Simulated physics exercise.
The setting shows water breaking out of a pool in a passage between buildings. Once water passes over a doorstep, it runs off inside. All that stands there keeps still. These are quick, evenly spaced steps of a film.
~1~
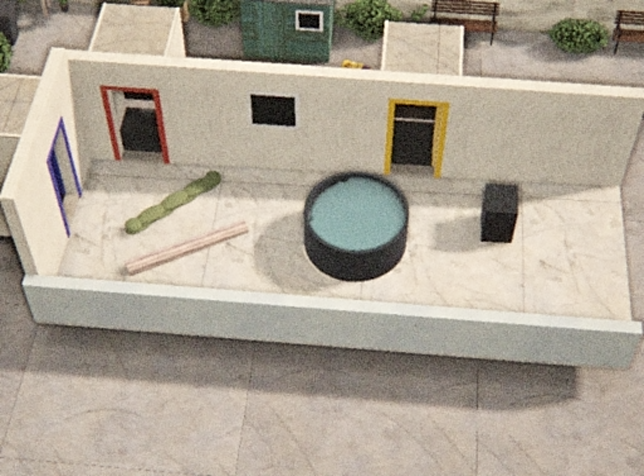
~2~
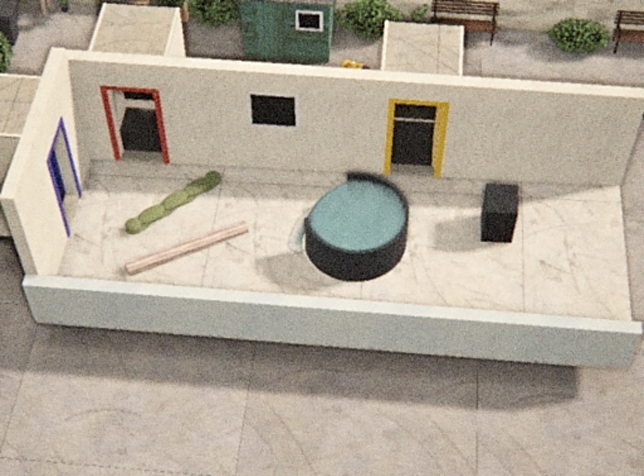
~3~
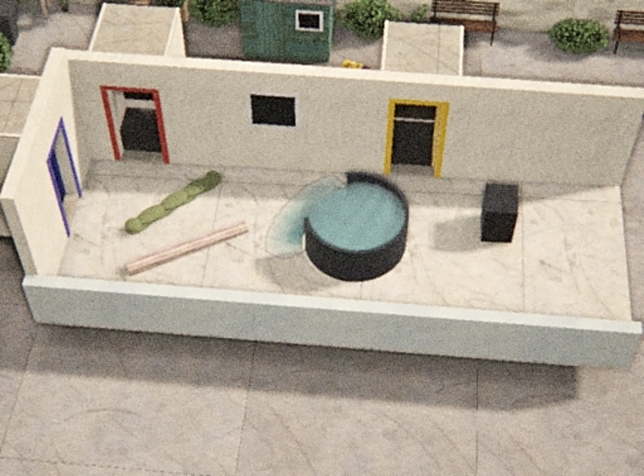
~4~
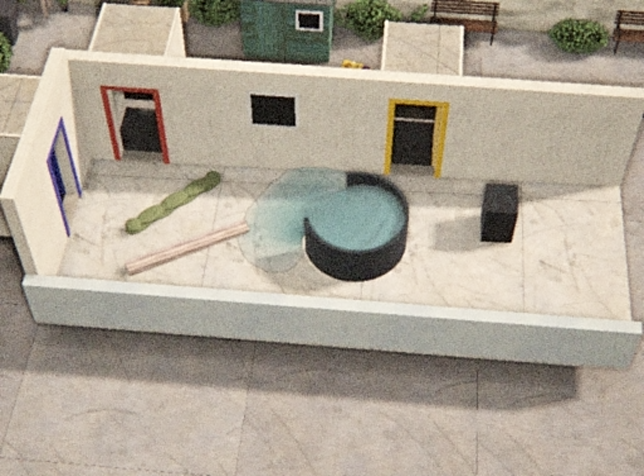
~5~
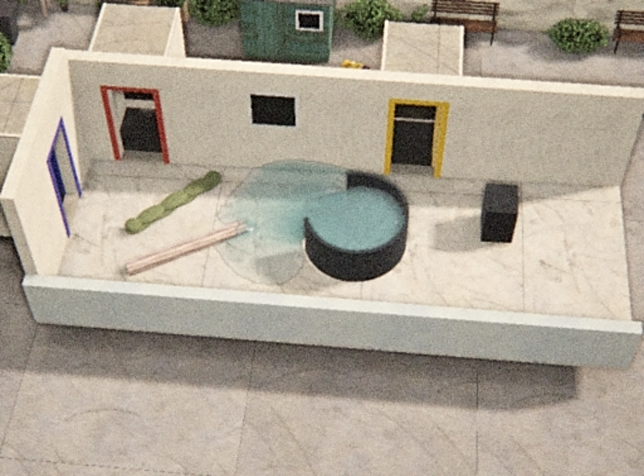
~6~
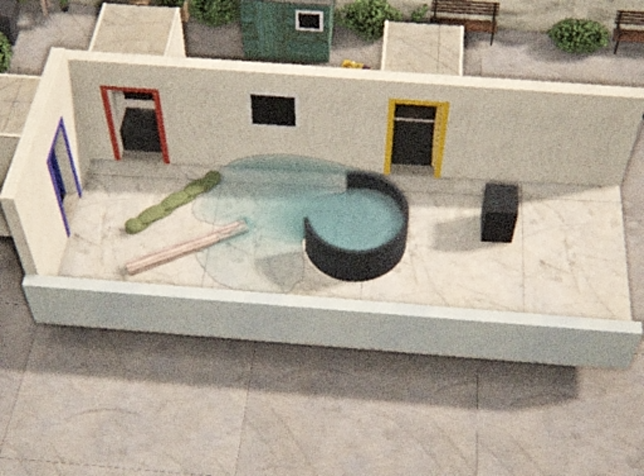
The clip opens on a round, dark-walled pool standing full and still in a pale walled passage with red, yellow and blue doorways. A gap appears on the pool's left side and water pours out, fanning leftward across the floor until it spreads around the pink beam's near end and reaches the green hedge-like strip.
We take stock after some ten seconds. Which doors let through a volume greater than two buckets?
Checking each one: The blue door lets through more; the red door lets through more; the yellow door lets through less or just two.
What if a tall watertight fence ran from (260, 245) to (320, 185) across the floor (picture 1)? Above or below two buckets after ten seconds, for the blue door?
The blue door remains under the limit.
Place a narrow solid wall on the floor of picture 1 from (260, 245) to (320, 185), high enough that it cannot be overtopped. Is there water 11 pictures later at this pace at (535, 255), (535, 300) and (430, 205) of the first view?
Taking them in order, I'd say parched, parched and soaked.
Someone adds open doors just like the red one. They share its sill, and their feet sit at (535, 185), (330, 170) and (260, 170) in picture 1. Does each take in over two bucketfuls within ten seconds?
Reading them off: Comes out lower, comes out higher, comes out higher.
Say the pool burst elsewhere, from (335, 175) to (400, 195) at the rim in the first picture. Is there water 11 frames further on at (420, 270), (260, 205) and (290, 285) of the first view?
In turn: Untouched, swamped, untouched.
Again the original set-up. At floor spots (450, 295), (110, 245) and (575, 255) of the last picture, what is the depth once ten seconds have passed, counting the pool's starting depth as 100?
Approx. values, in order: 4 %, 14 %, 0 %.
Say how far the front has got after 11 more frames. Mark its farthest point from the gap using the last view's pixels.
My best guess is about (49, 303).
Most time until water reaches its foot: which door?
It would be the door marked blue.
A moment on, water covers 35 % of the floor; the blue door not reached, the red door wet at the sill, nothing in, the yellow door wet at the sill, nothing in.
Next, water covers 45 % of the floor; the blue door wet at the sill, nothing in, the red door under two buckets in, the yellow door wet at the sill, nothing in.
Then, water covers 50 % of the floor; the blue door over two buckets in, the red door under two buckets in, the yellow door wet at the sill, nothing in.
Later, water covers 60 % of the floor; the blue door over two buckets in, the red door over two buckets in, the yellow door wet at the sill, nothing in.
In the end, water covers 70 % of the floor; the blue door over two buckets in, the red door far over two buckets in, the yellow door wet at the sill, nothing in.
